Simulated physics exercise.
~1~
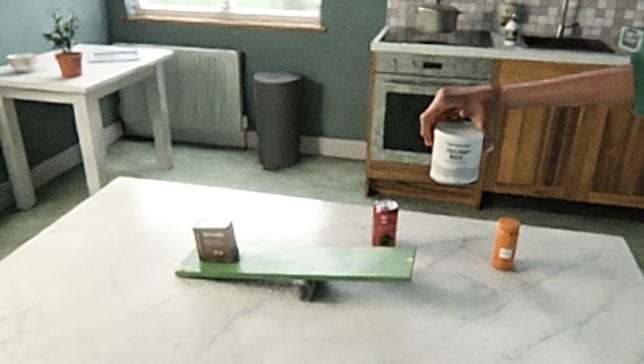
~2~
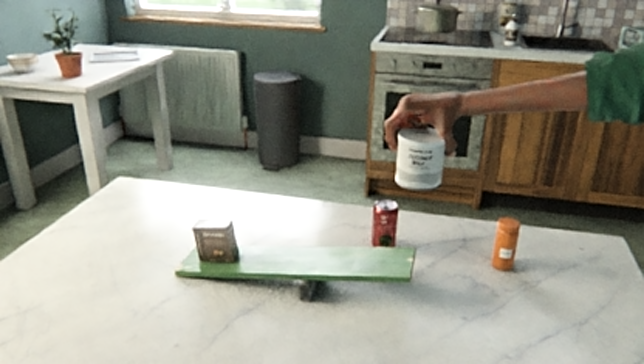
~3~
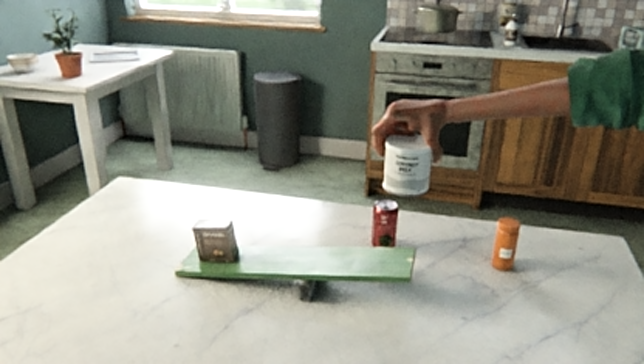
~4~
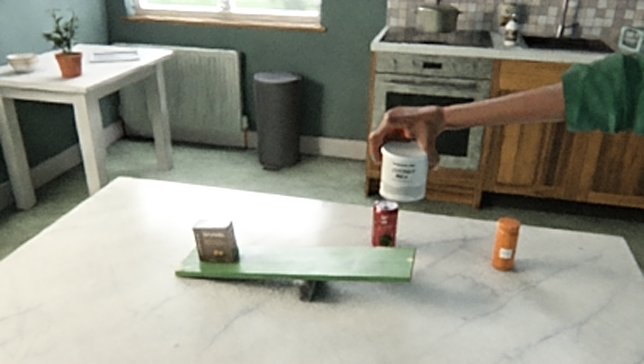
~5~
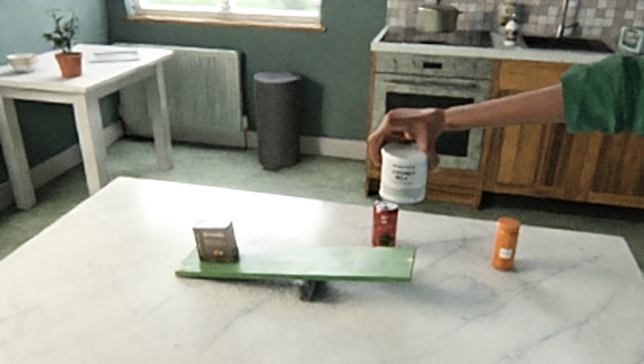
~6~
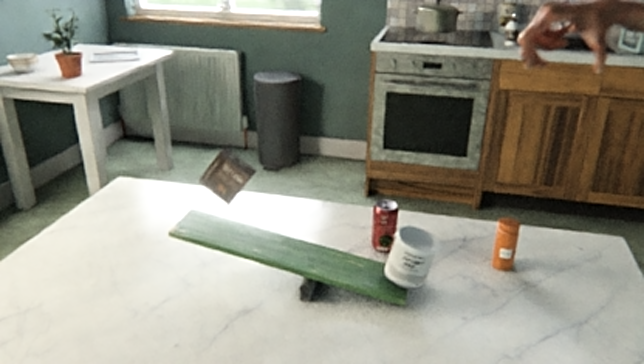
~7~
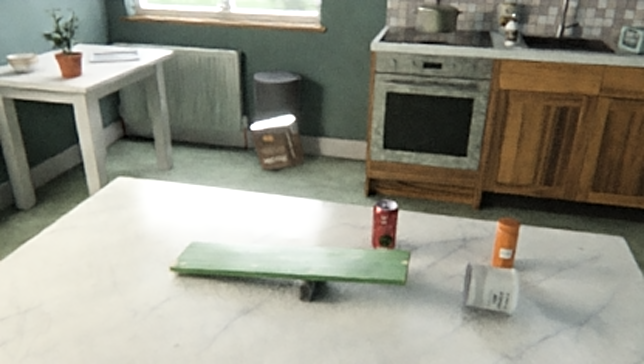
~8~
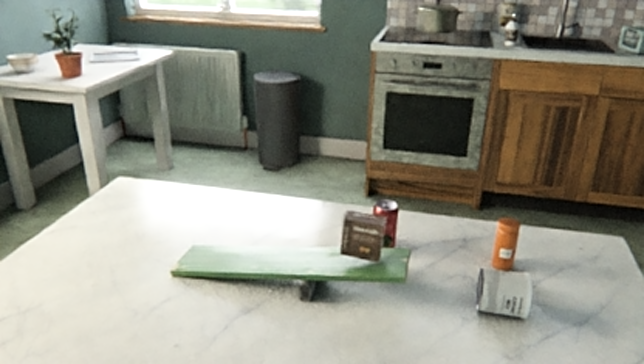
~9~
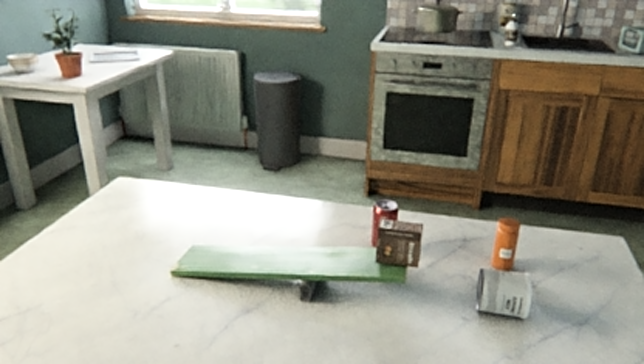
In a kitchen, seen from a fixed spot across a pale marble table, a green plank rests on a small dark block with a brown packet on its lower left end. A red can stands behind the right end and an orange shaker farther right. A hand carries a white tin left and down above the right end, then lets go and draws back. The tin knocks that end down, flinging the packet upward, and tumbles off to the right onto its side. The plank tips back left end low, while the packet comes down by the red can, ending tipped over at the plank's right end.
